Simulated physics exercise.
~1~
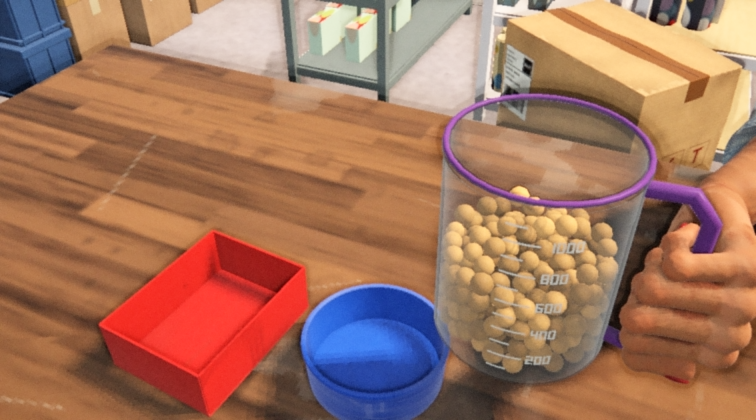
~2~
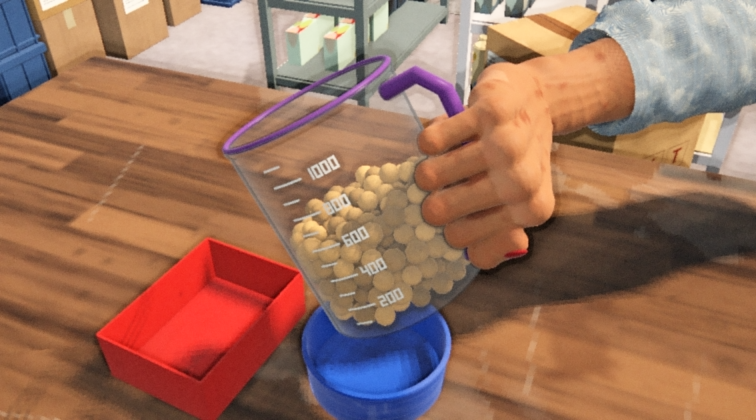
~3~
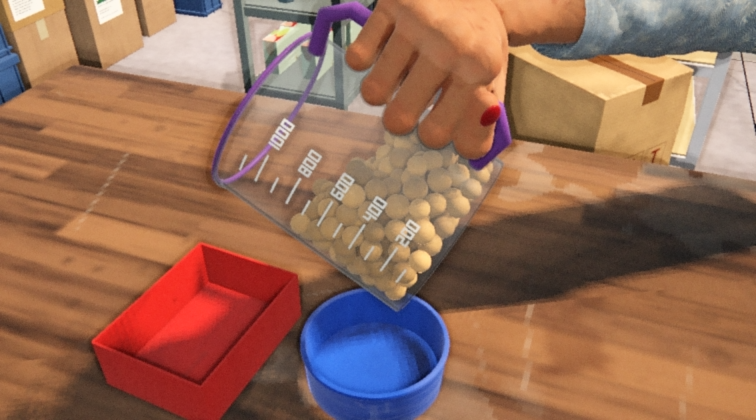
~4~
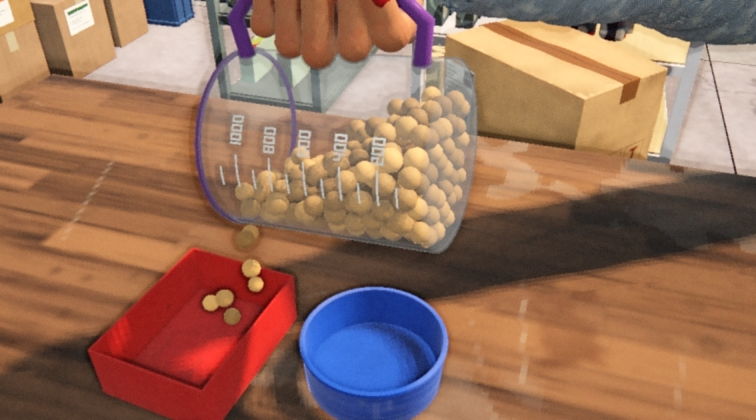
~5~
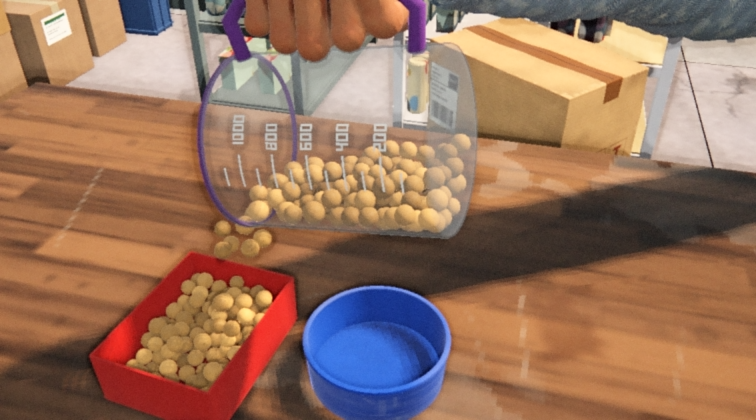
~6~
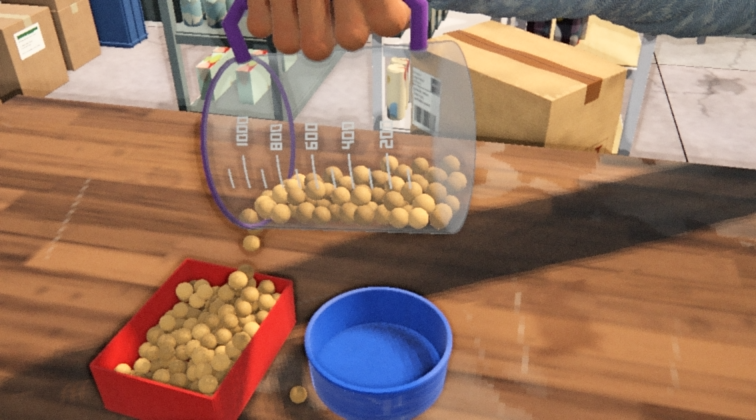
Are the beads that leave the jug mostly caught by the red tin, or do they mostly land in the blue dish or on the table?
They are mostly caught by the red tin, which ends up heaped with beads. The blue dish stays empty and hardly any beads land on the table.
